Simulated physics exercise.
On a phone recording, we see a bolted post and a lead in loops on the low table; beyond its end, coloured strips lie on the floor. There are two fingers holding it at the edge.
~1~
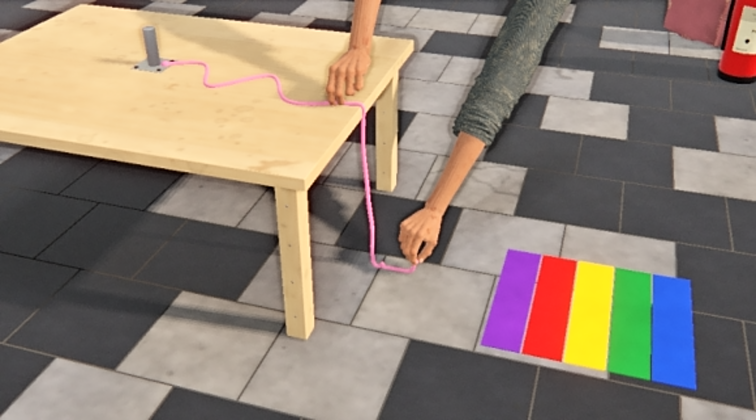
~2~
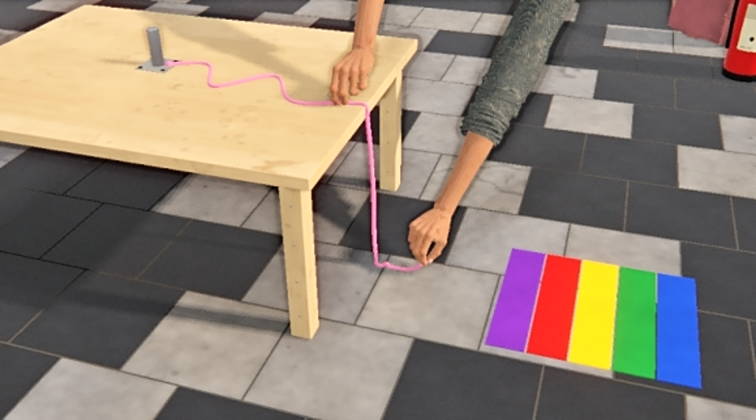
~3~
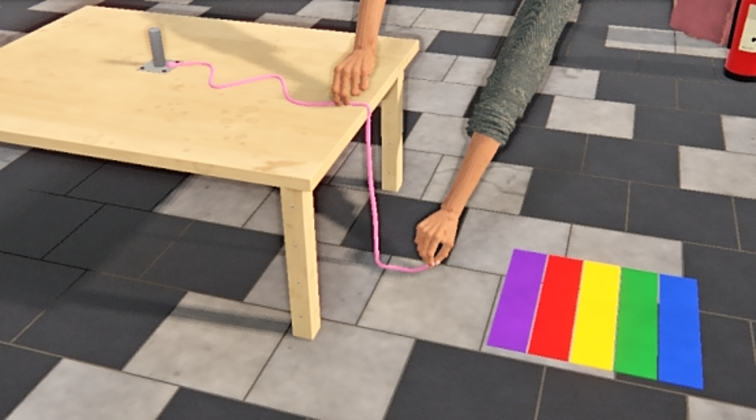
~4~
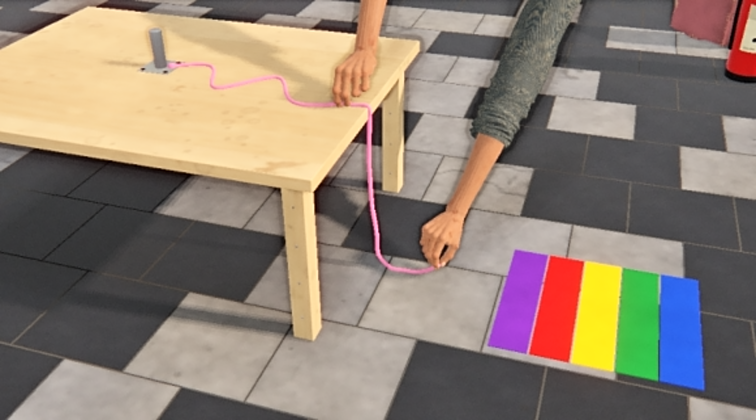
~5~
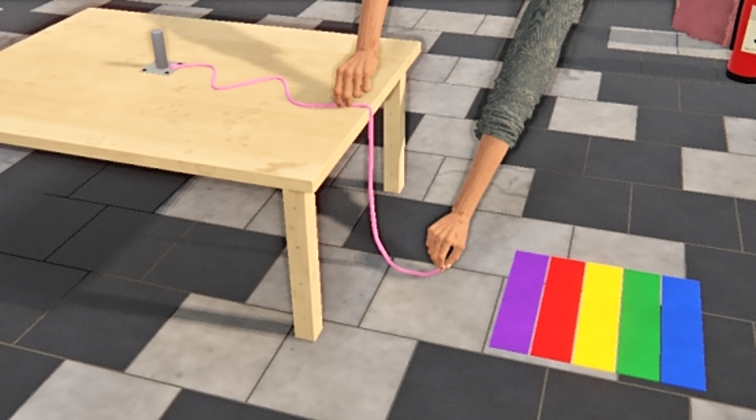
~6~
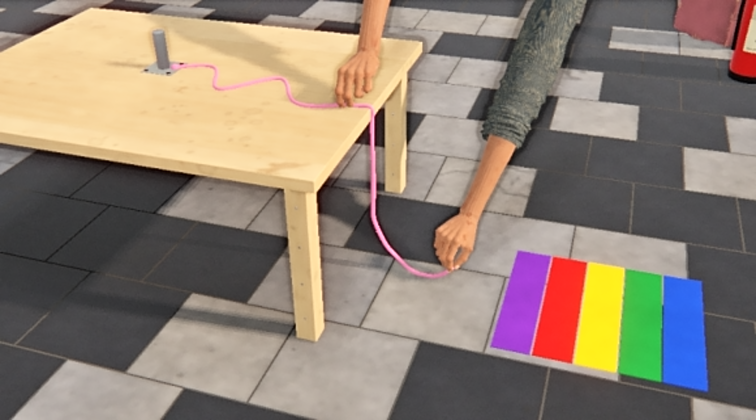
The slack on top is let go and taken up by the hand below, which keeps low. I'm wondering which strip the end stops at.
It stops at the green strip.
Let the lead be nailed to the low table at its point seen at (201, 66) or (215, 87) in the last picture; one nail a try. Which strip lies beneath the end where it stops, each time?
Try one: Green. Try two: Yellow.
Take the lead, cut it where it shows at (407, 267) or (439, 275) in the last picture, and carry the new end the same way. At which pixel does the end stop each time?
Roughly at (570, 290) the first time and at (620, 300) the second.
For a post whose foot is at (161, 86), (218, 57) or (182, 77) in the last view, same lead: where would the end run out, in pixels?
Try by try: (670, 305), (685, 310) and (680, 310).
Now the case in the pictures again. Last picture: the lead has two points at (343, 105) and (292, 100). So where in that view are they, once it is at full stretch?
(419, 136) and (371, 104), roughly.
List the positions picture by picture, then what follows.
In the first frame, end (417, 261); purple (505, 329); red (546, 337); yellow (587, 345); green (630, 354); blue (673, 363).
In the second frame, end (426, 262); lead through (204, 63) (235, 83) (284, 92) (353, 104) (373, 176) (375, 251).
In the third frame, end (433, 263).
In the fourth frame, end (439, 265); lead through (206, 65) (238, 85) (286, 94) (356, 105) (370, 177) (378, 252).
In the fifth frame, end (444, 266).
In the sixth frame, end (453, 268); lead through (209, 66) (240, 86) (289, 95) (359, 106) (373, 178) (391, 251).
Soon after, end near (575, 290); over red.
Then, end near (619, 298); over yellow.
At full stretch, end near (645, 303); over green. The end stops over the green strip.
